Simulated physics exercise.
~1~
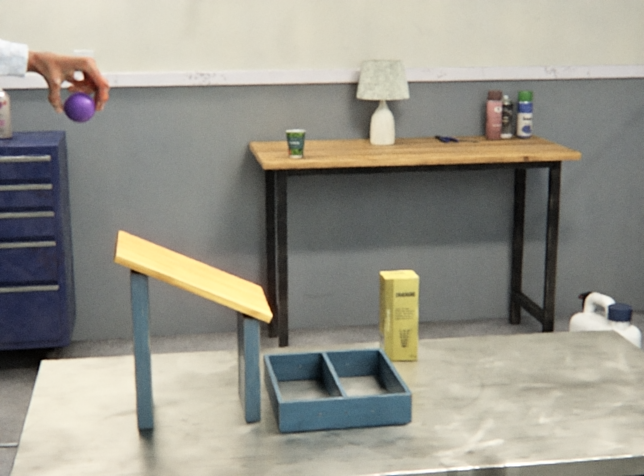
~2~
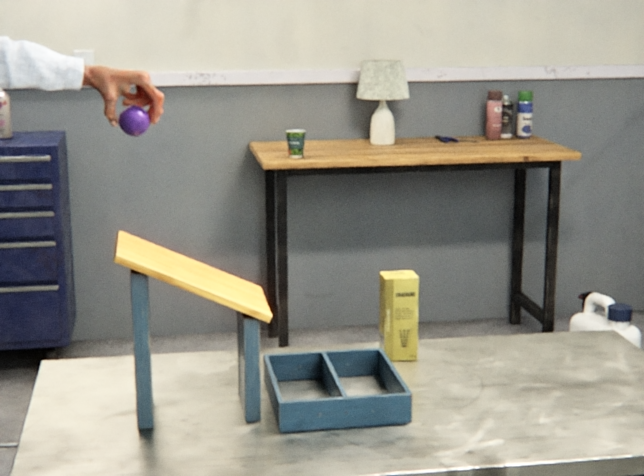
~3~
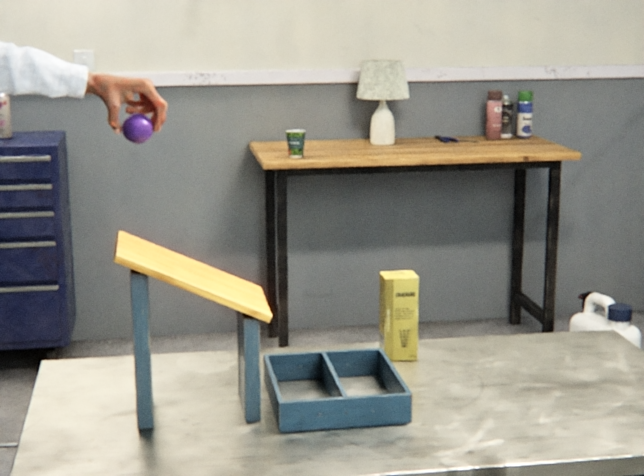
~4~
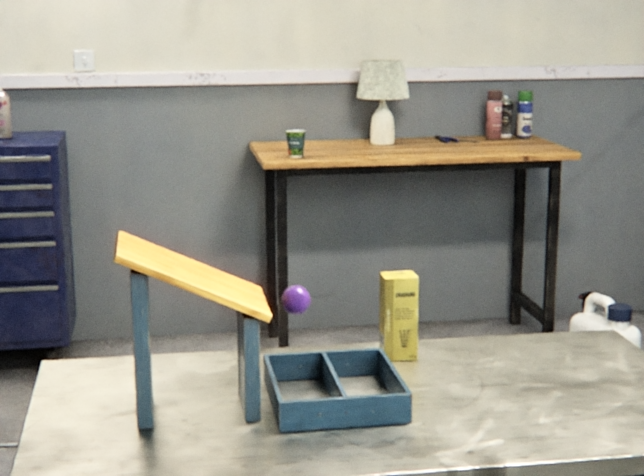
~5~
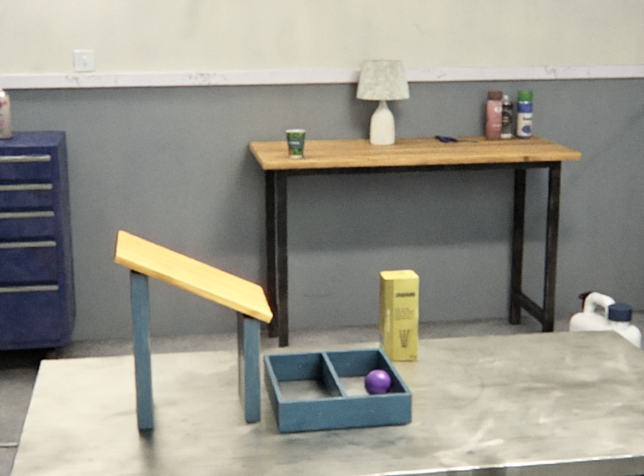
Purple ball held by a hand above a slanted yellow board, then released, dropping rightward and ending in the tray's farther bay.
